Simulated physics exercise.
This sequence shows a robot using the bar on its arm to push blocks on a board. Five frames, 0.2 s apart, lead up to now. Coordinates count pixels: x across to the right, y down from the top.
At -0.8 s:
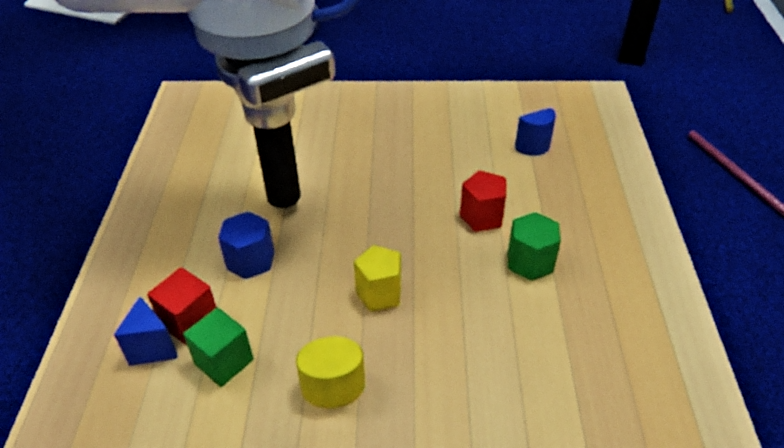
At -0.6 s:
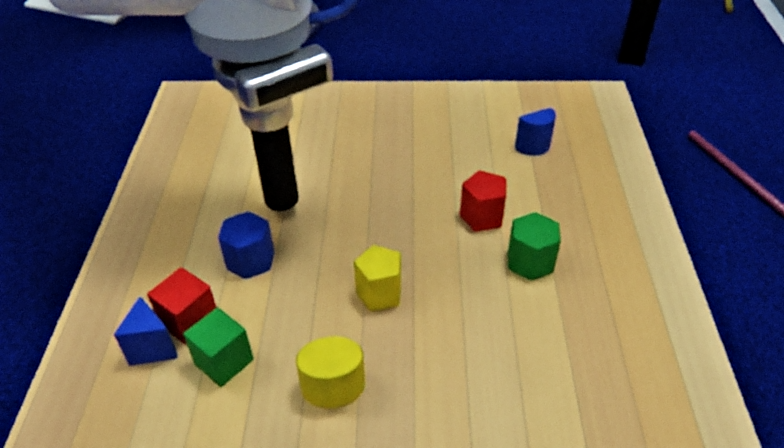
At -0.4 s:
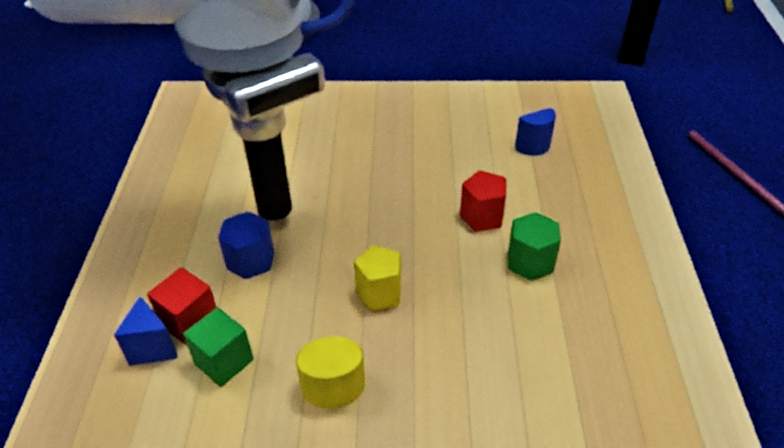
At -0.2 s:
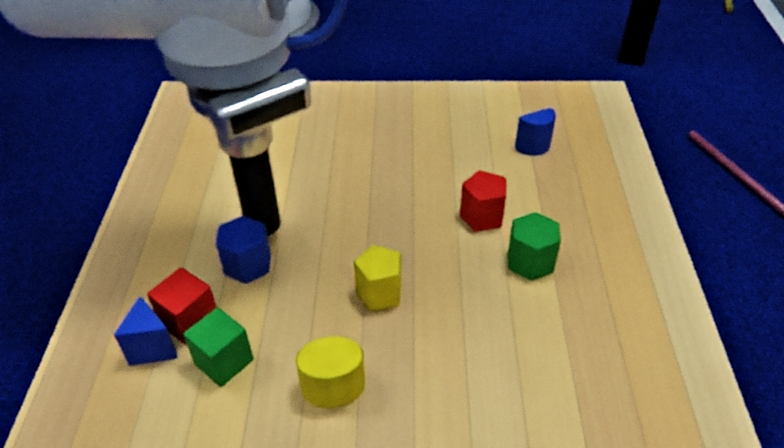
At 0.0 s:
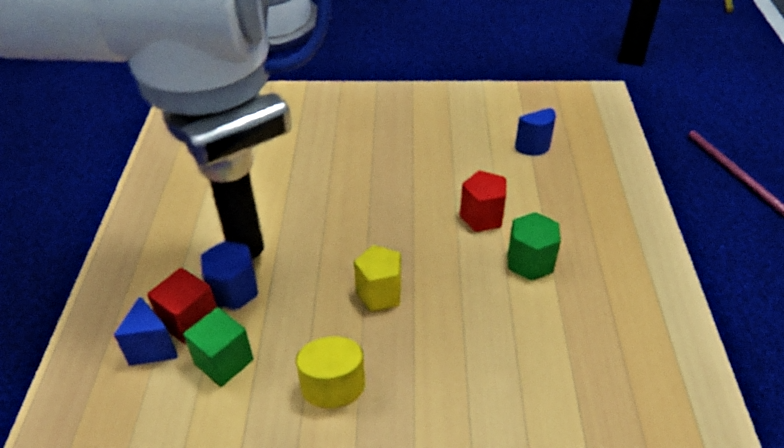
Robot arm with a black bar moving down and left, pushing a blue block toward the red one on a wooden board.
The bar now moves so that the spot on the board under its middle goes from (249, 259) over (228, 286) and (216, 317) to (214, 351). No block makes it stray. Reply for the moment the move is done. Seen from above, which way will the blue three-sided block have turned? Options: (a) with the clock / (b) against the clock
Letter a.
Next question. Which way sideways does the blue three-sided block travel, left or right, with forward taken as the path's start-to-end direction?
Shifts right.
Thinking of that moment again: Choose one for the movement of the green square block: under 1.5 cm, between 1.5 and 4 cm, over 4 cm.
Overall it shifts more than 4 cm.
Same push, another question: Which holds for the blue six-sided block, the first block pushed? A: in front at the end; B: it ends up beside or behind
I choose A.
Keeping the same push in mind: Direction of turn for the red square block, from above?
It twists with the clock when seen from above.
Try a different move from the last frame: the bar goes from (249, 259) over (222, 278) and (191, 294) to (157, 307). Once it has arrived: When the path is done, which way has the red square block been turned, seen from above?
The turn is clockwise.
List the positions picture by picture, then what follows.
In the first frame, bar tip at (284, 197); block tops, blue three-sided block at (140, 319); red square block at (178, 289); green square block at (214, 331); blue six-sided block at (243, 228).
In the second frame, bar at (282, 200); blocks unchanged.
In the third frame, bar at (275, 209); blocks unchanged.
In the fourth frame, bar at (263, 225); blue six-sided block at (240, 233).
In the fifth frame, bar at (246, 248); blue three-sided block at (140, 319); red square block at (178, 289); green square block at (214, 331); blue six-sided block at (225, 259).
What follows on the original path. Halfway along, bar at (217, 291); blue three-sided block at (116, 332), turned 25° clockwise; red square block at (157, 319), turned 40° clockwise; green square block at (213, 352); blue six-sided block at (211, 306), turned 20° anticlockwise.
At the end, bar at (210, 340); blue three-sided block at (115, 332), turned 30° clockwise; red square block at (156, 319), turned 40° clockwise; green square block at (221, 403), turned 20° clockwise; blue six-sided block at (216, 357), turned 45° anticlockwise.
